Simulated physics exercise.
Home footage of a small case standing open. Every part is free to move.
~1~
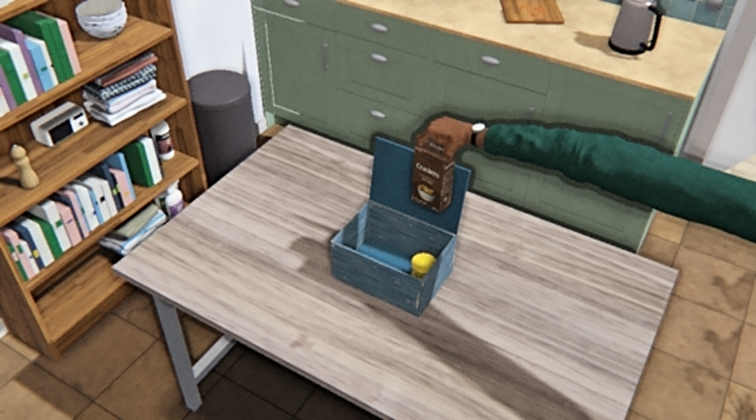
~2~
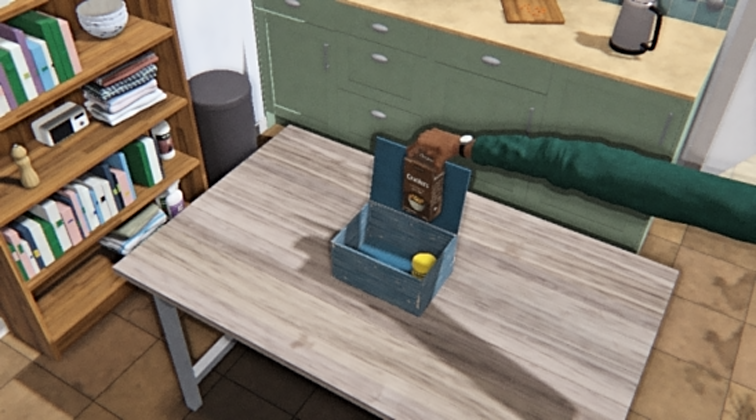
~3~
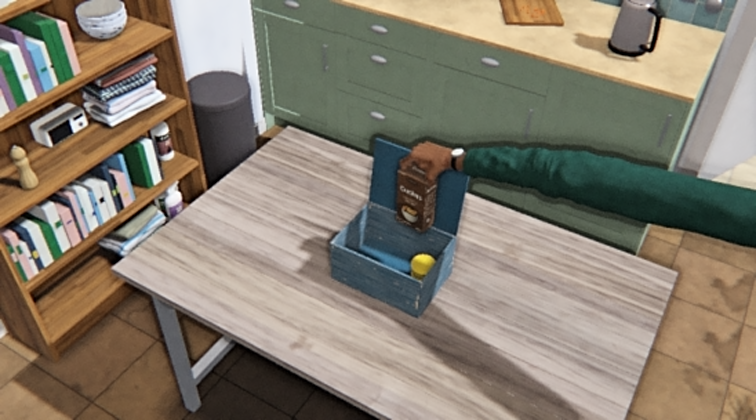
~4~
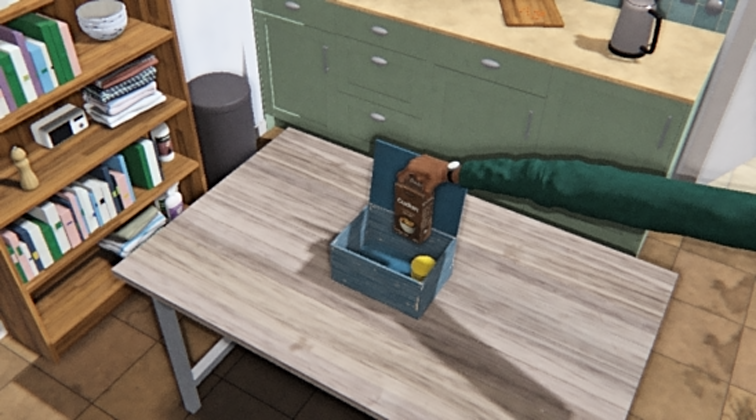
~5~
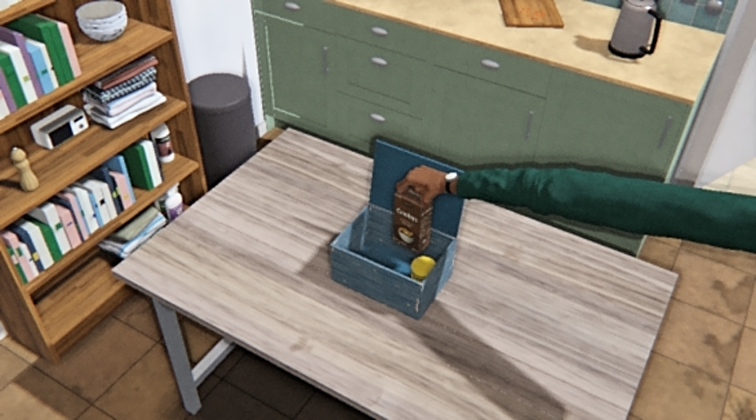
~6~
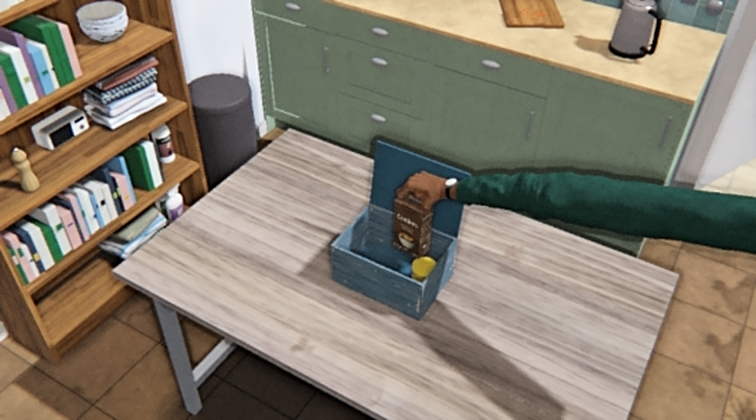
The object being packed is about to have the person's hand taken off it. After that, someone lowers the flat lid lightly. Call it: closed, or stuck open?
Closed.
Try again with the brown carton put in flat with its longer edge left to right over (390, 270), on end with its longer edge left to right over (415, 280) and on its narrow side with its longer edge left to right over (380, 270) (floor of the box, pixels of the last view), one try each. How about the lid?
So, first it goes down fine, then it goes down fine, and finally it goes down fine.
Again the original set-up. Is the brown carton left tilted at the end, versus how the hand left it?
Looking at the last picture, it sits at an angle.
Then, 0.40 s past the last view, brown carton rocked 70° from its first pose near (392, 244).
Then, 1.30 s past the last view, lid 79° above the rim; brown carton on its side near (391, 256).
Then, 1.70 s past the last view, lid 47° above the rim; brown carton on its side near (391, 256).
Then, 2.00 s past the last view, lid 13° above the rim; brown carton on its side near (391, 256).
Finally, lid shut; down or leaning hard in the box, brown carton; yellow tin still in place. Final places as the last picture's camera would see them, brown carton near (391, 256).
